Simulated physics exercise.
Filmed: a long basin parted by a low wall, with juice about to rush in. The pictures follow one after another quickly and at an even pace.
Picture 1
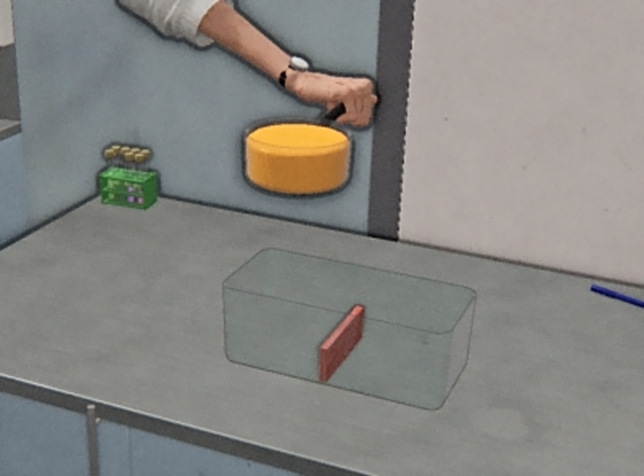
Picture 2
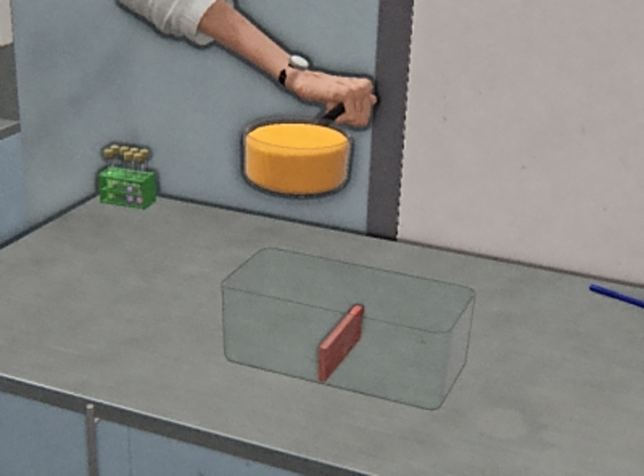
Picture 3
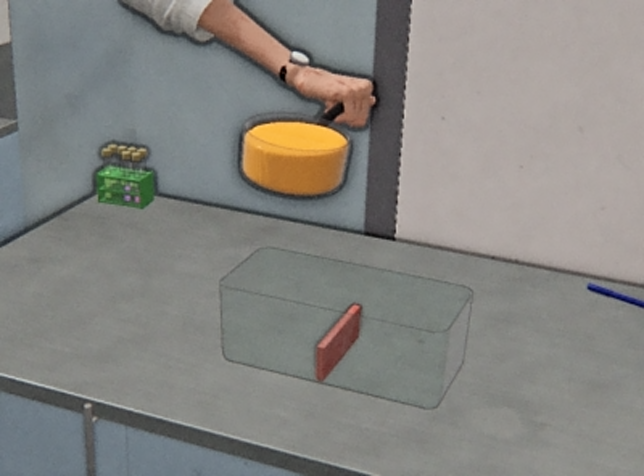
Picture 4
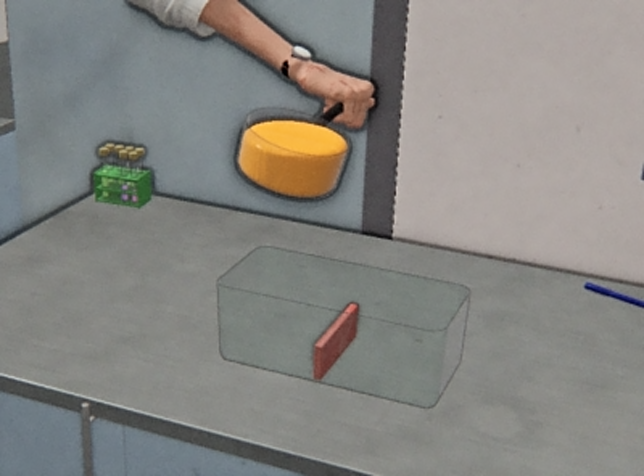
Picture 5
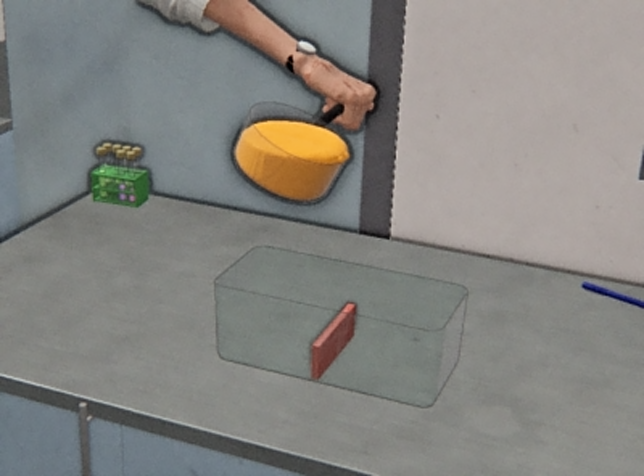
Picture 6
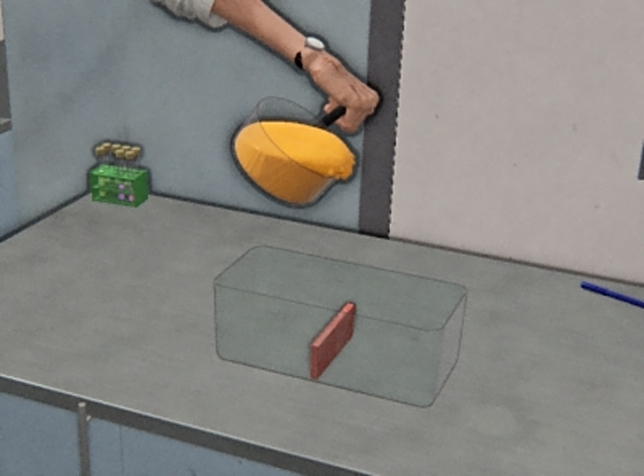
The footage shows a hand holding a clear container of orange juice above a long transparent basin parted by a low red wall, then tilting it steadily to the right until the juice bulges over the lower edge.
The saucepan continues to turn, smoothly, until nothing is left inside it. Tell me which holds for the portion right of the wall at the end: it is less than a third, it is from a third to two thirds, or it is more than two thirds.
It is more than two thirds.
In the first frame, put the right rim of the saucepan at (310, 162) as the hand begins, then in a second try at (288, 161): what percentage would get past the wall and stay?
40 %, then 10 %.
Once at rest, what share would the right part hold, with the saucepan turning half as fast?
It comes to about 95 per cent.
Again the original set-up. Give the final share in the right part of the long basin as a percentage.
85 % or thereabouts.
A moment on, the saucepan is tipped right over and 19 per cent is still to pour, 0 is left of the wall and 23 right of it.
Next, the saucepan is tipped right over and 4 per cent is still to pour, 7 is left of the wall and 79 right of it.
Then the saucepan is tipped right over and 0 per cent is still to pour, 11 is left of the wall and 84 right of it.
Later the saucepan is tipped right over and 0 per cent is still to pour, 13 is left of the wall and 85 right of it.
At rest 13 per cent lies left of the wall, 85 right of it and 2 outside.
